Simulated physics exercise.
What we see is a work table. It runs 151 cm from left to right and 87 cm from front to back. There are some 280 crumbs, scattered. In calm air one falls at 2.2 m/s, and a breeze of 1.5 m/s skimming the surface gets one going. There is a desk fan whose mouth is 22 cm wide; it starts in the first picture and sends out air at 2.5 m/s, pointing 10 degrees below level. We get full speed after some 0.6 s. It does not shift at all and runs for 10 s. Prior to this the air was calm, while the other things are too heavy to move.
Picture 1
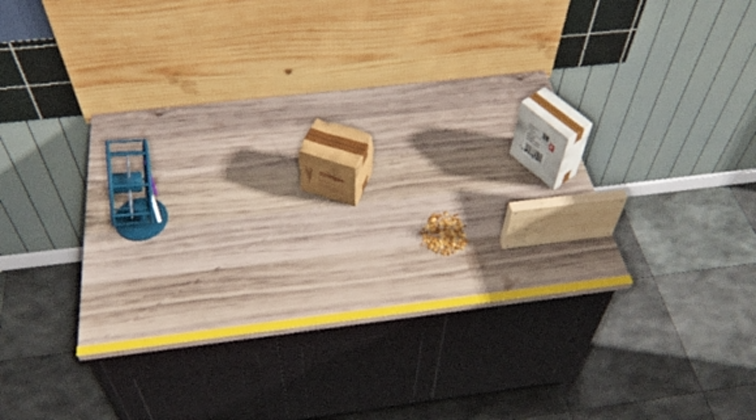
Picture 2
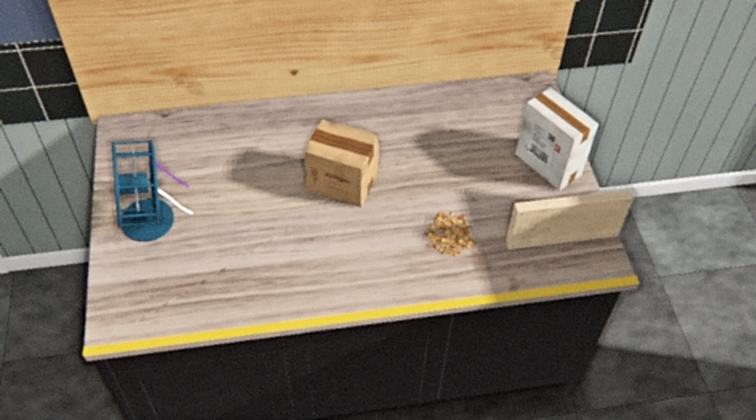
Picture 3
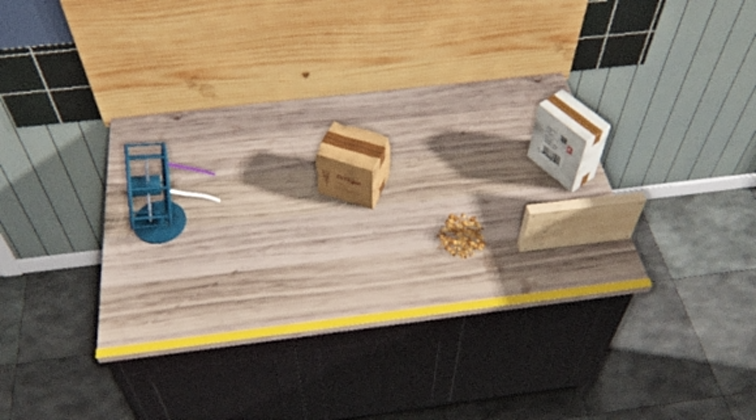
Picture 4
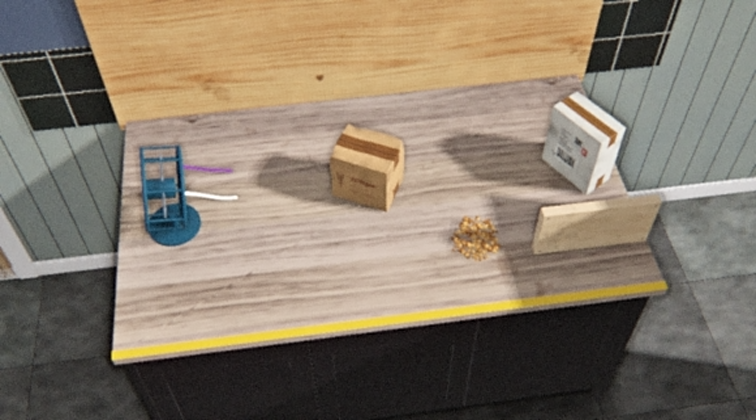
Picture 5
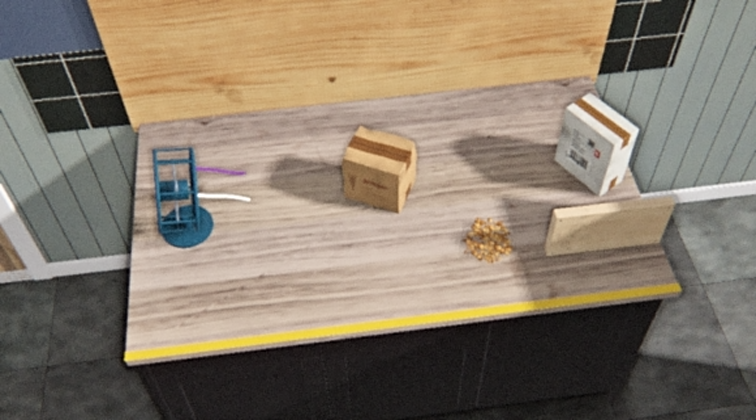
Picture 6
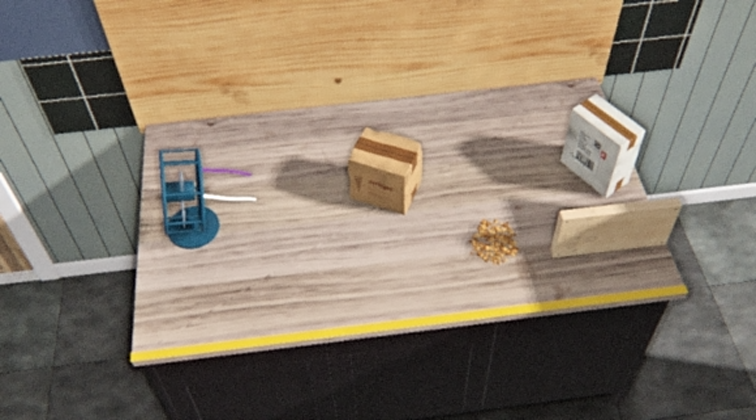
The video shows a work table with a blue desk fan, two boxes, a pile of crumbs and an upright board; ribbons at the fan lift and stream rightward while the crumbs stay still and the view drifts slightly.
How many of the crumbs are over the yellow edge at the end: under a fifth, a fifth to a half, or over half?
Of the crumbs, from a fifth to a half end over the yellow edge.
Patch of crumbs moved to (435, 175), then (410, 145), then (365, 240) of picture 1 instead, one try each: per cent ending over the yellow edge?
Try by try: About 0 per cent, 0 per cent and 90 per cent.
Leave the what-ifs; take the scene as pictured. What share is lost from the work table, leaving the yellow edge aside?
Around 25 % of them.
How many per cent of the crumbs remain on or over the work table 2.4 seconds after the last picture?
Roughly 70 %.
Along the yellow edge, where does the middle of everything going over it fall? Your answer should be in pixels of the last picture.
Around (615, 302).
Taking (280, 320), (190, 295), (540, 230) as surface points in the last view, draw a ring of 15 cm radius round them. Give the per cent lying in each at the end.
I would say some 0 %, 0 % and 30 % respectively.
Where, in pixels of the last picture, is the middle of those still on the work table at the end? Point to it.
Around (545, 244).
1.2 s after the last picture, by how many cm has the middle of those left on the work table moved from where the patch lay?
It works out to close to 10 cm.
Then, 1.2 s after the last picture, 13 % are over the yellow edge; the middle of those still in play is near (535, 244); 6 % have settled or left.
Then, 2.4 s after the last picture, 28 % are over the yellow edge; the middle of those still in play is near (550, 244); 34 % have settled or left.
Then, 4.7 s after the last picture, 32 % are over the yellow edge; the middle of those still in play is near (537, 239); 52 % have settled or left.
Then, 9.2 s after the last picture, at the end, 34 % are over the yellow edge; the middle of those still in play is near (545, 244).
